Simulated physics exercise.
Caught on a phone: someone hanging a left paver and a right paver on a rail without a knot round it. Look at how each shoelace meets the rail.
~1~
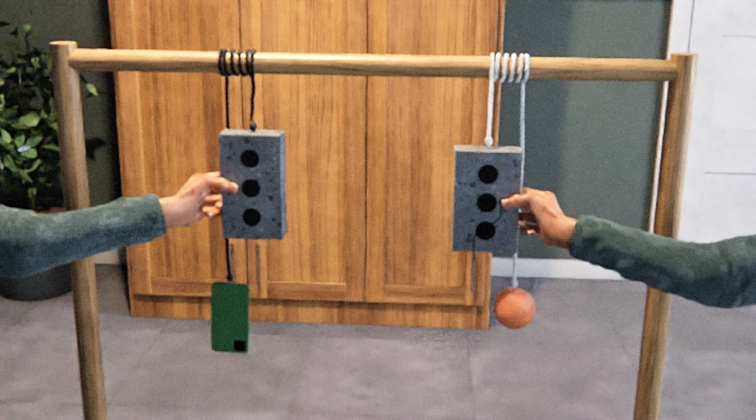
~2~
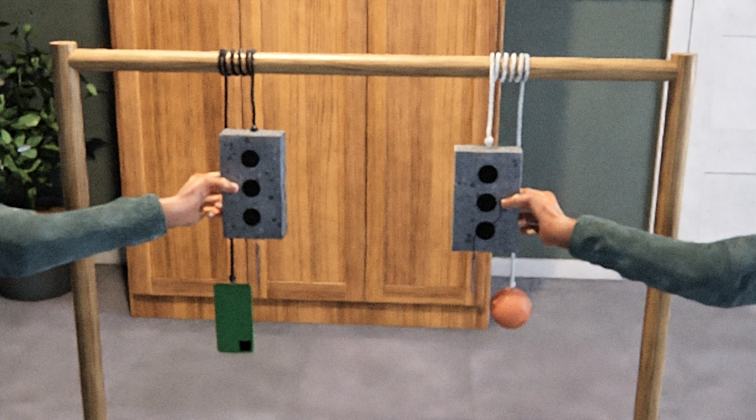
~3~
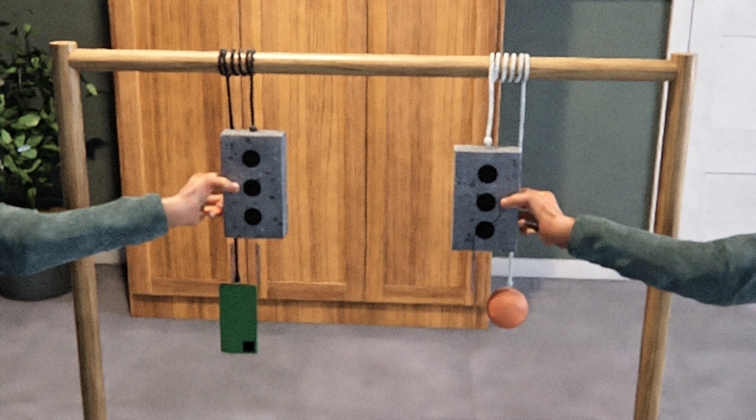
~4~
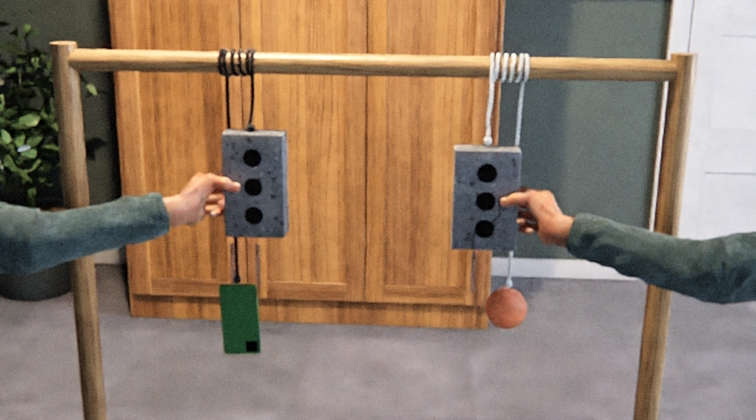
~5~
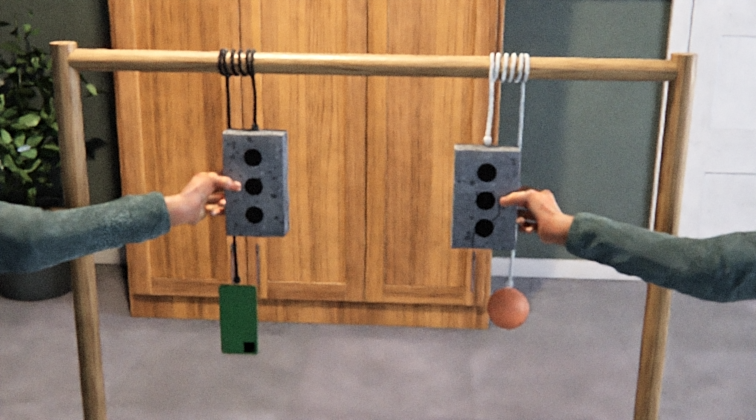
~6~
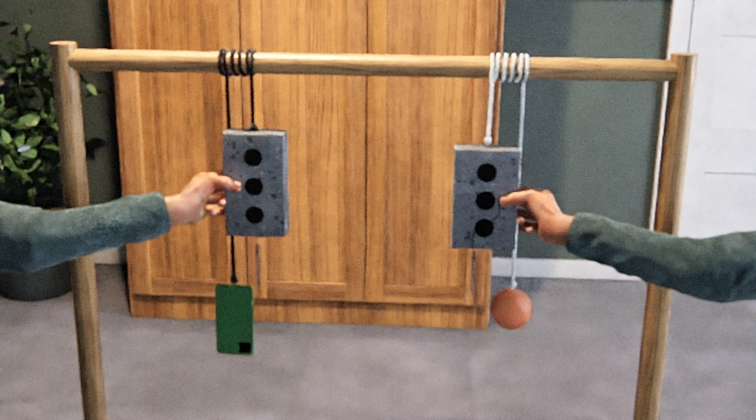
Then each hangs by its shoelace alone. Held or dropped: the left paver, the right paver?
The left paver is held, the right paver keeps its height.
Then, 0.30 s on from there, left paver off the floor near (256, 187); right paver off the floor near (486, 197).
In the end, left paver off the floor near (253, 187); right paver off the floor near (488, 194). The left paver keeps its height and the right paver stays hanging.
